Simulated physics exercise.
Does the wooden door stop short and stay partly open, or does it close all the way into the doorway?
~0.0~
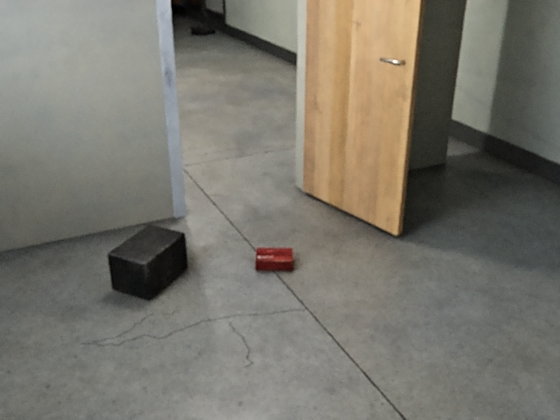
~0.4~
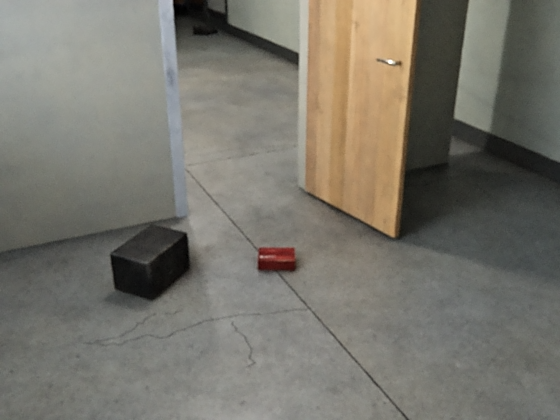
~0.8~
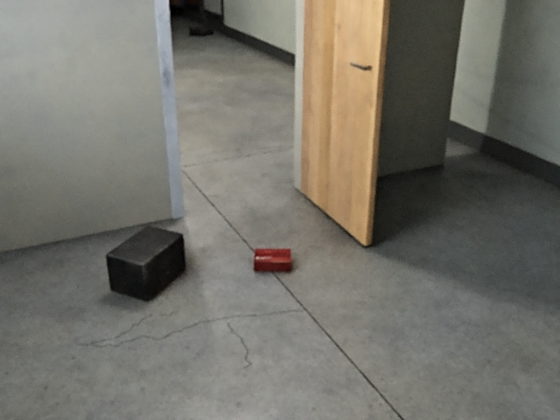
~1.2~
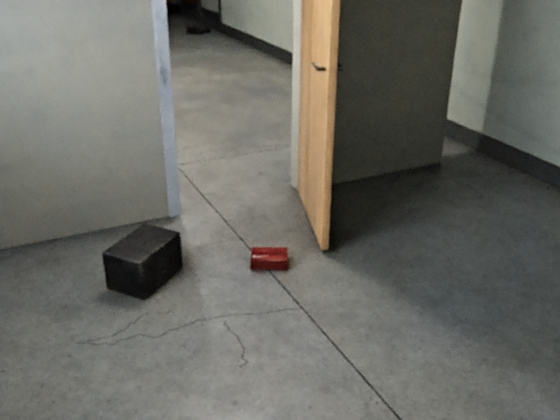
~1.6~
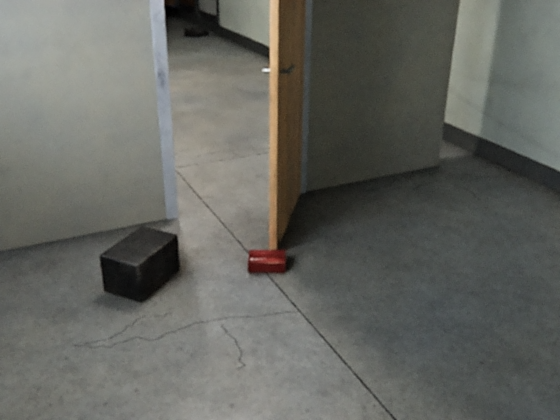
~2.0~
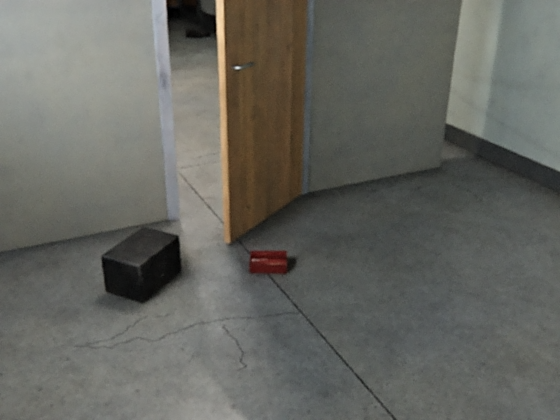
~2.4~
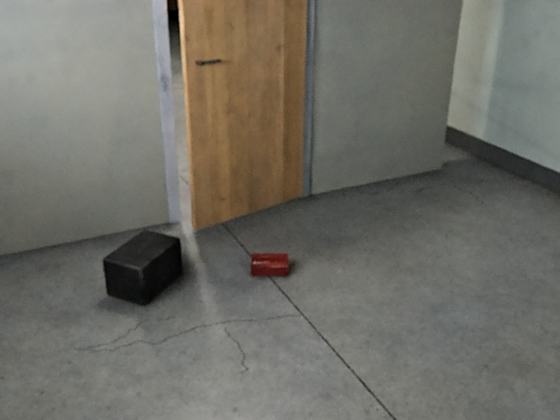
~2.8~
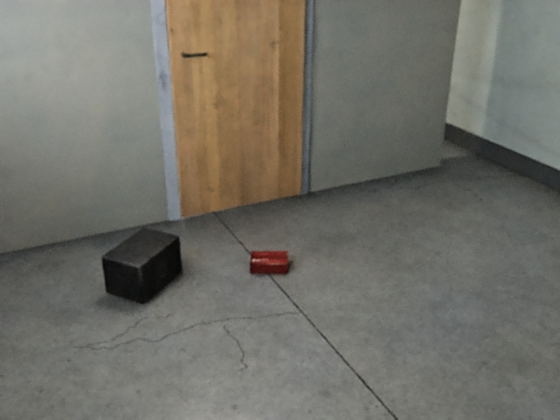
It closes all the way, swinging past the red box and ending up flush in the doorway.
